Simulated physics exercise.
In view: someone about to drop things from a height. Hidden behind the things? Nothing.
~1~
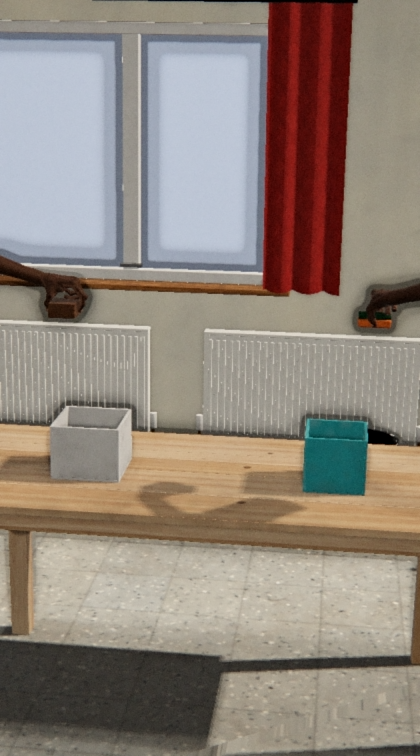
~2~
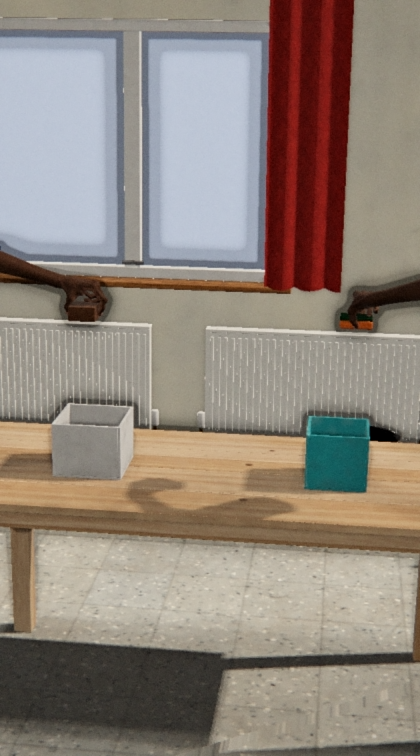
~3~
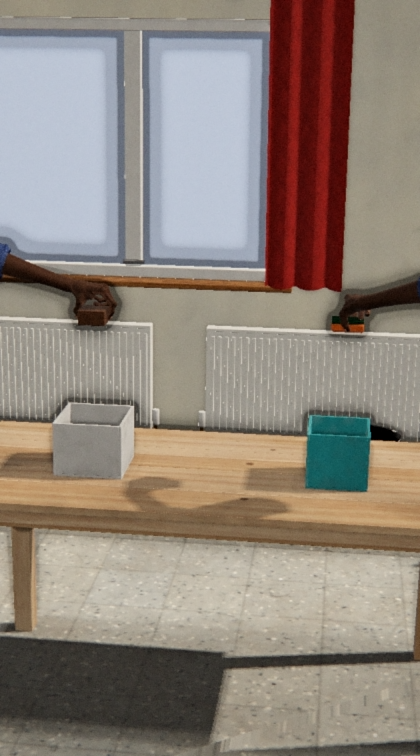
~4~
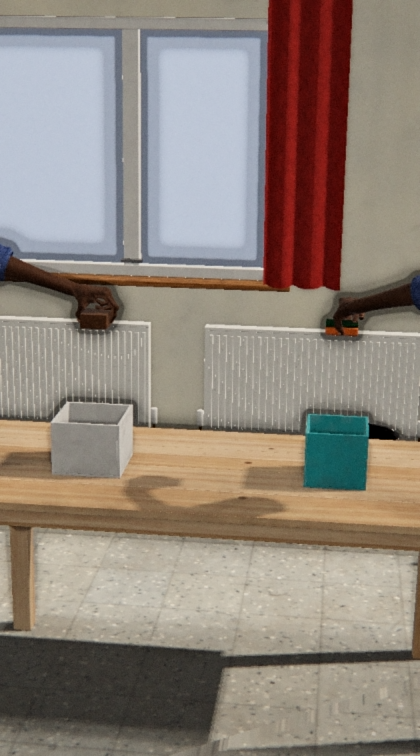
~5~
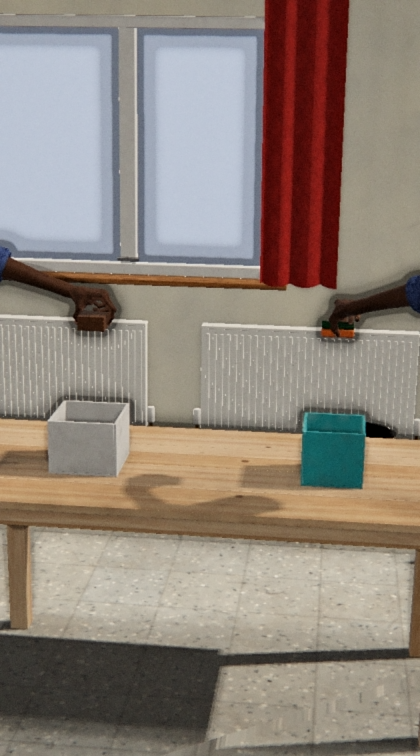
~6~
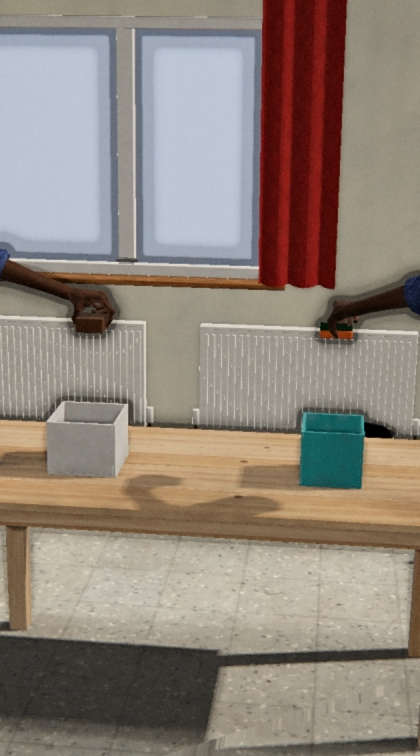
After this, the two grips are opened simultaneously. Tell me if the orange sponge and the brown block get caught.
Well, the orange sponge makes it in, and as for the brown block, it makes it in.
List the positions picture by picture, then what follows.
The first frame shows still on the way; orange sponge (374, 320); brown block (65, 308); left basket (92, 444).
The second frame shows still on the way; brown block (85, 312); right basket (337, 454).
The third frame shows still on the way; orange sponge (348, 325); left basket (95, 440).
The fourth frame shows still on the way; brown block (96, 319); right basket (336, 452).
The fifth frame shows still on the way; orange sponge (338, 330); left basket (90, 438).
The sixth frame shows in place, still held; orange sponge (336, 331); brown block (92, 323); right basket (332, 450).
Then, 0.18 s past the last view, orange sponge travelled about its own width near (335, 363); brown block travelled about its own width near (93, 354).
Then, 0.28 s past the last view, orange sponge in the air near (332, 422); brown block in the air near (94, 412).
Finally, the orange sponge drops into the container, near (330, 468); the brown block drops into the container, near (95, 455).
